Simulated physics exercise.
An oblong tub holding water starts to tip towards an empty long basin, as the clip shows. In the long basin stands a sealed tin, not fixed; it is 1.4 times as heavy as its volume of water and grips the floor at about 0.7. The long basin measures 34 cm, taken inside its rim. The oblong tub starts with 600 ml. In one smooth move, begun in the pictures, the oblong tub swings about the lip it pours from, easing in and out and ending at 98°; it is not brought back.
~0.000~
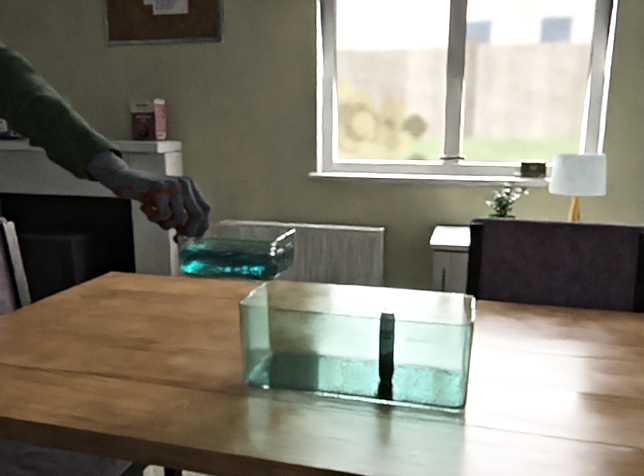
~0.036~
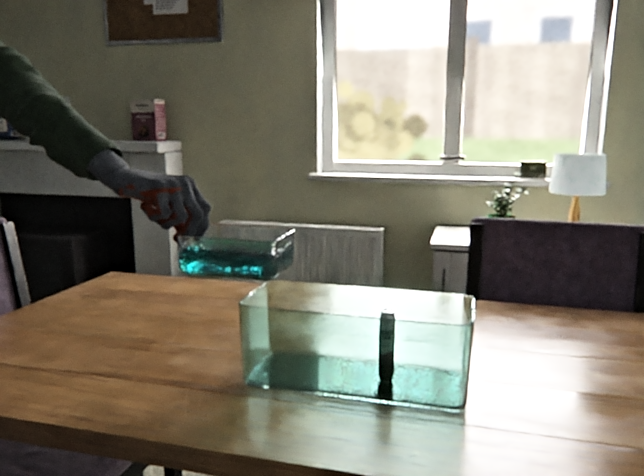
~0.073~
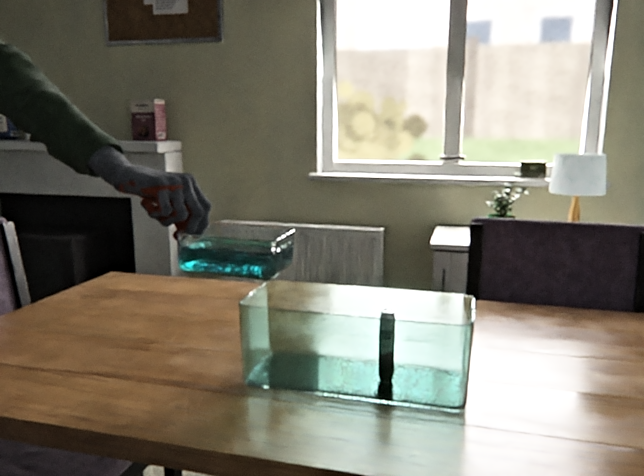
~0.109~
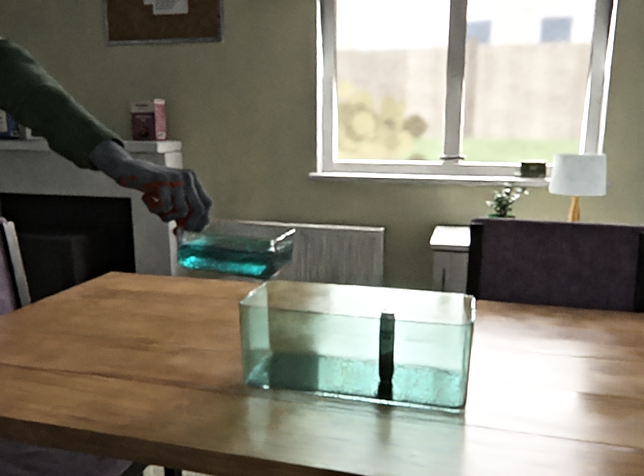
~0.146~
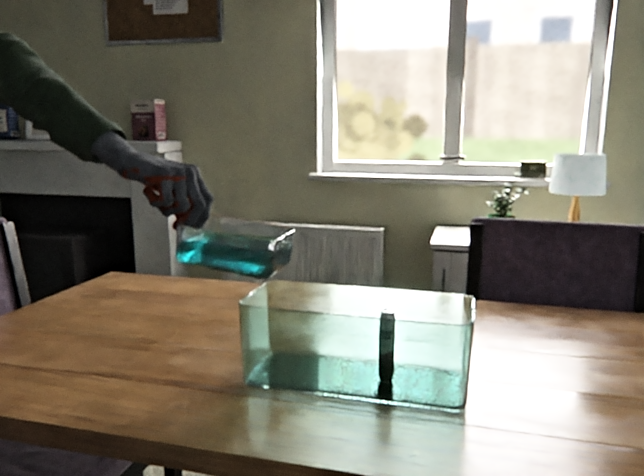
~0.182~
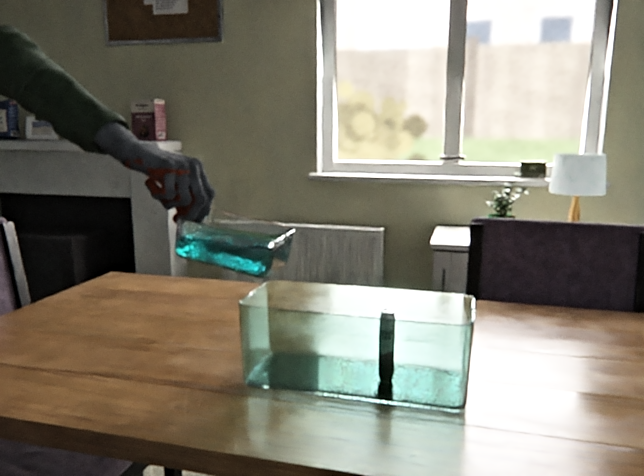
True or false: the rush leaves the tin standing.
True.
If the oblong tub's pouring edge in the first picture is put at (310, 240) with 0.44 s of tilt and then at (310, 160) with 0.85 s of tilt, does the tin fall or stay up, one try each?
First it goes over; then it remains upright.
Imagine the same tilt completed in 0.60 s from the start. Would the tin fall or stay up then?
In that case the tin overturns.
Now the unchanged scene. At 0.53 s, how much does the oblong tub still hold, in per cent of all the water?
Around 50 percent.
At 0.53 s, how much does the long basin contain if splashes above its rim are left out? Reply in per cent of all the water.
Some 6 per cent.
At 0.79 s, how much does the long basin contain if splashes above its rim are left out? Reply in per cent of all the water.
That comes to about 80 percent.
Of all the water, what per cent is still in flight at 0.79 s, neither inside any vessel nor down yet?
Close to 8 per cent.
After 0.53 s the tilt is 68° and 50 per cent is still to pour; the tin stands where it began.
After 0.79 s the tilt is 97° and 9 per cent is still to pour; the tin stands where it began.
After 1.06 s the tilt is 98° and 1 per cent is still to pour; the tin stands where it began.
After 1.35 s the tilt is 98° and 0 per cent is still to pour; the tin stands where it began.
In the end the tin stands where it began.
